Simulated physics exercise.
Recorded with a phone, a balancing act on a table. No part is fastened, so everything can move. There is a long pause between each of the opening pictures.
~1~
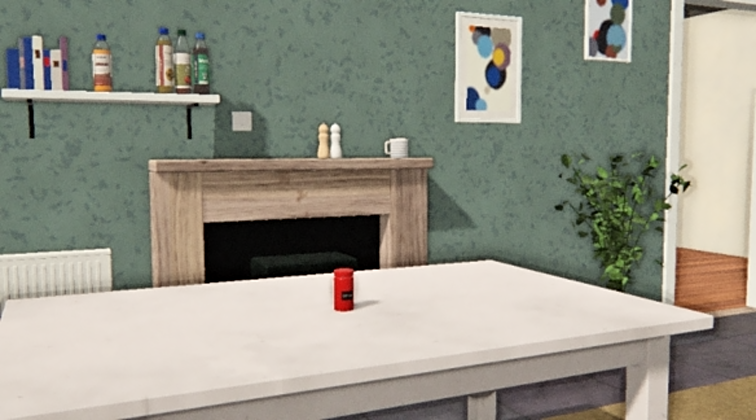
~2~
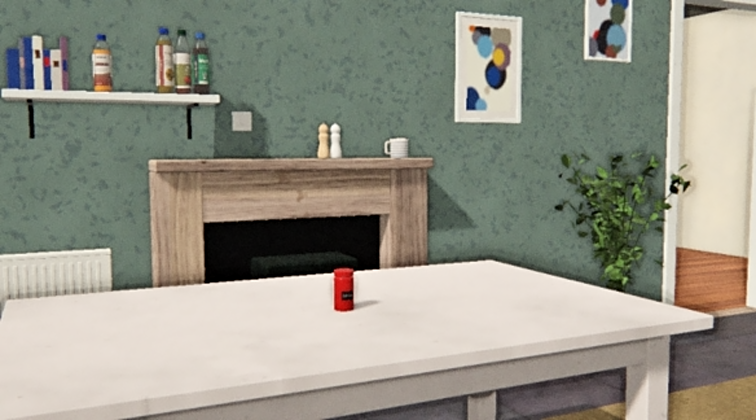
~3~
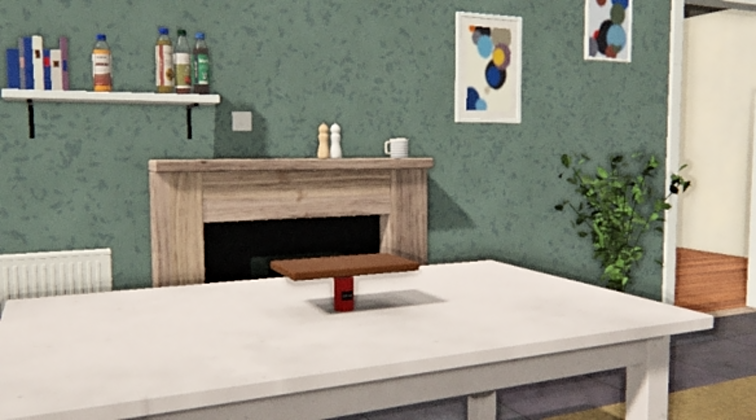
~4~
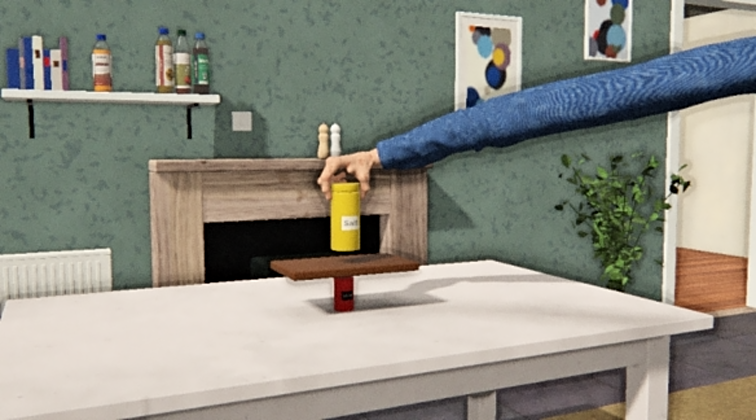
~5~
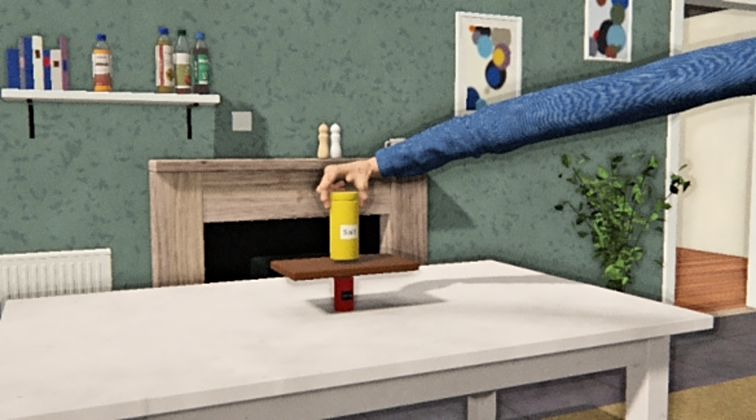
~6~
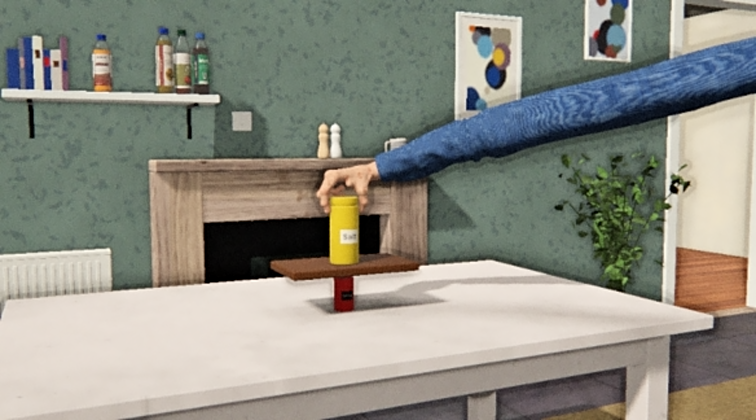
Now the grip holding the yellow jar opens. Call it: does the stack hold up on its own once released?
Holds up.
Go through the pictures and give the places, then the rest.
In the first picture, the last thing is not in view yet; red shaker (344, 290).
In the second picture, the last thing is not in view yet; red shaker (344, 290).
In the third picture, the last thing is not in view yet; red shaker (344, 290).
The fourth picture shows still above its spot; yellow jar (346, 216); red shaker (344, 290).
The fifth picture shows still above its spot; yellow jar (344, 225); red shaker (344, 290).
The sixth picture shows in place under the hand; yellow jar (344, 230); red shaker (344, 290).
Then, 0.50 s after the last picture, nothing has stirred.
Then, 1.30 s after the last picture, yellow jar resting near (344, 230).
At rest, all 3 in place. Seen from the same camera at the end, yellow jar near (345, 230). The stack holds.
